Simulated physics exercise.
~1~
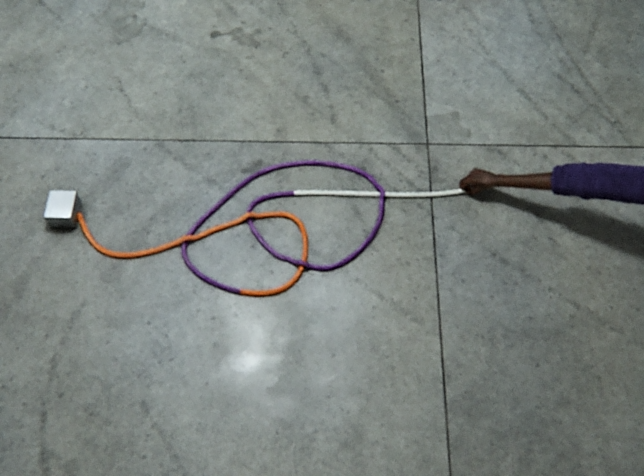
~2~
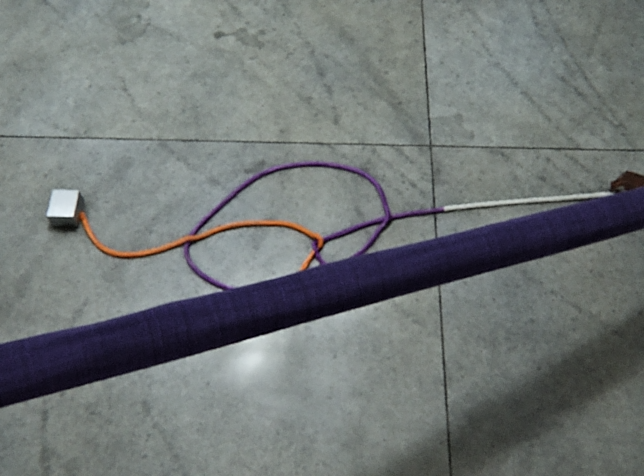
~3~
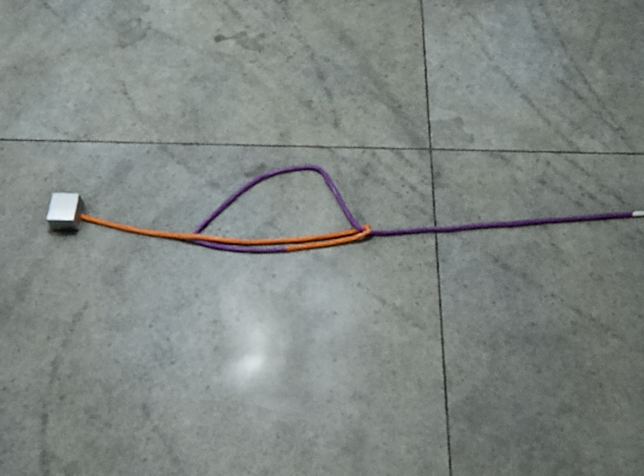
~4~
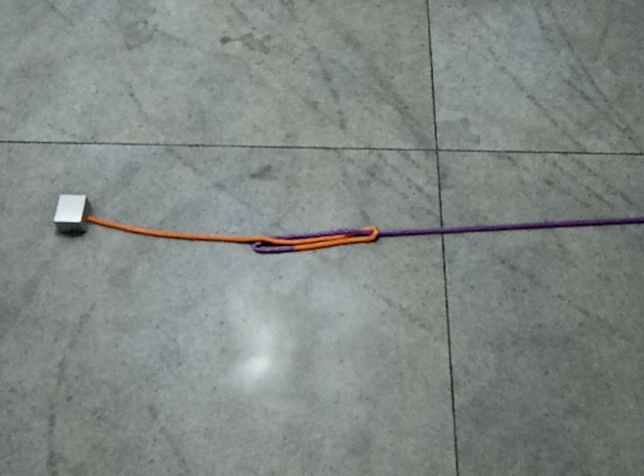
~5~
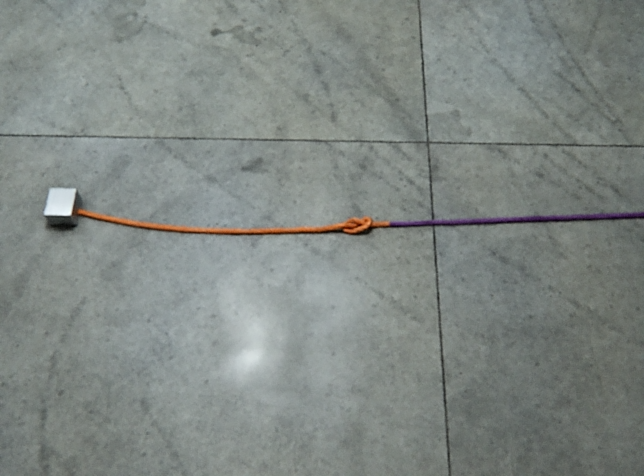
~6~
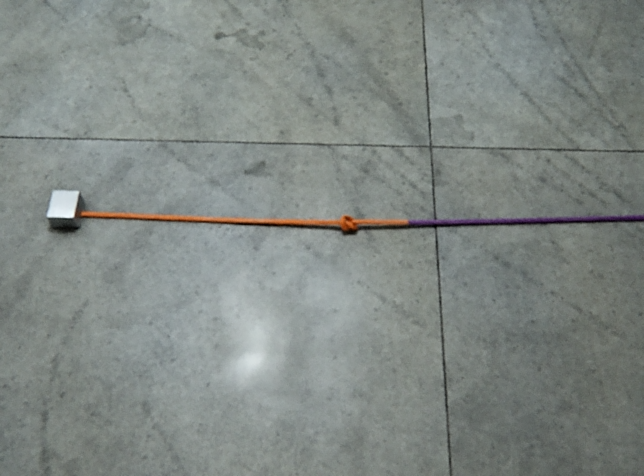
Looped orange, purple and white rope fixed to a block being pulled right by a hand, loops shrinking into a small knot.
